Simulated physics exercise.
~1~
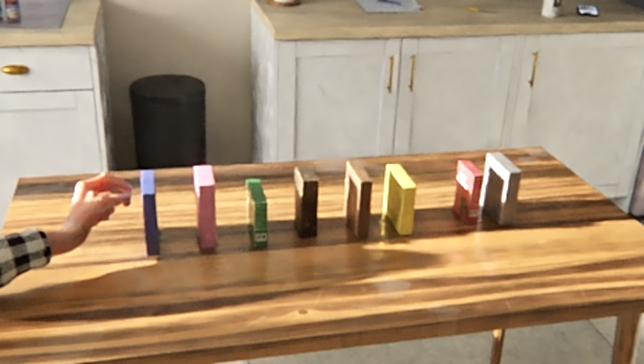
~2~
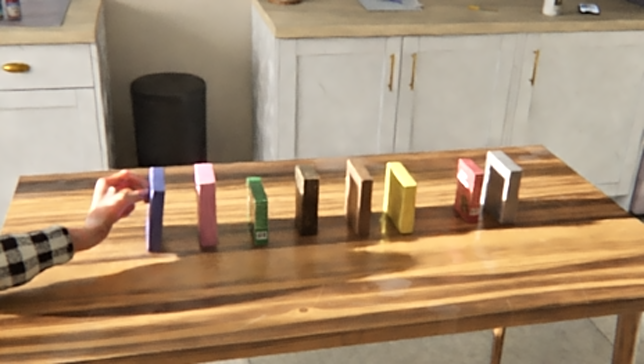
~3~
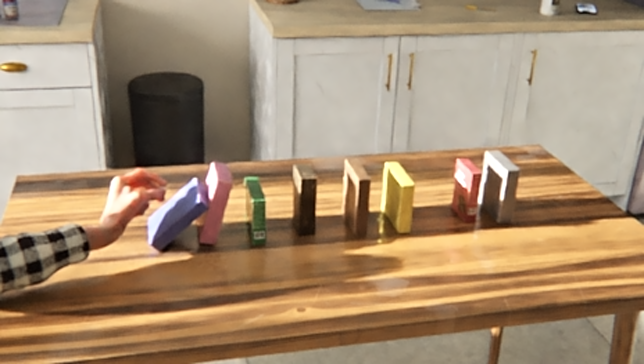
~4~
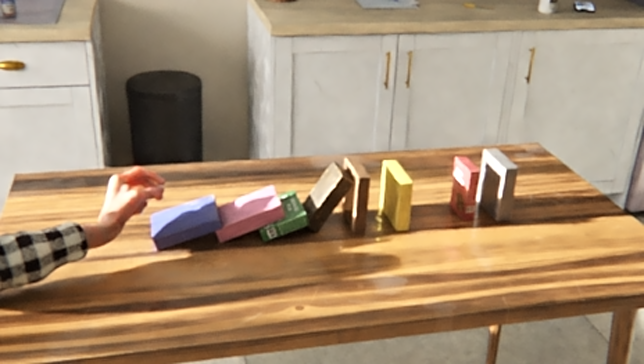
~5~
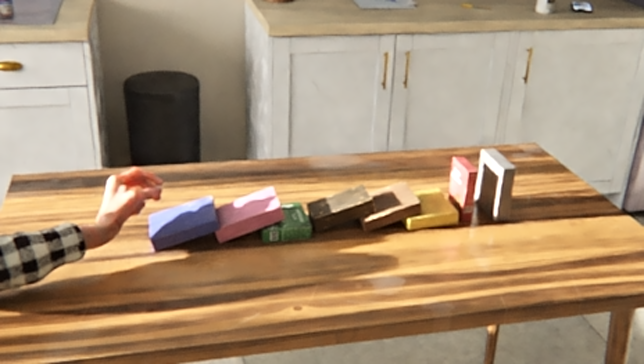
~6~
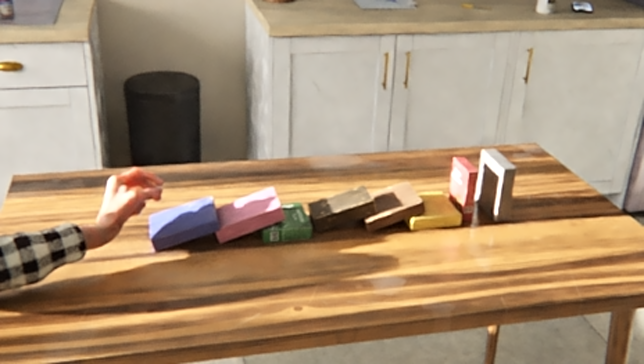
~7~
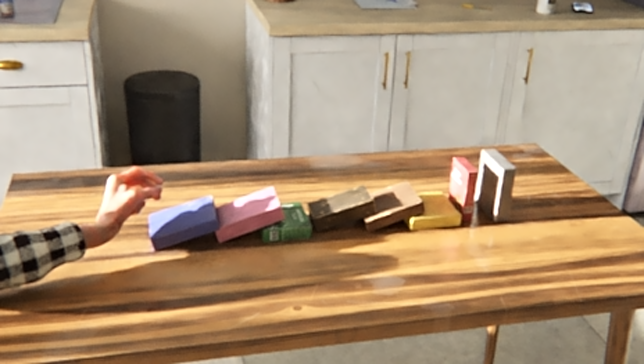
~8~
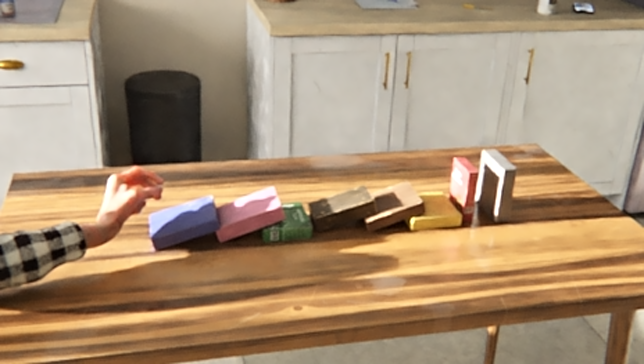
Blue block tipped by a hand topples rightward, knocking down pink, green, dark, brown and yellow pieces, leaving red and grey upright.
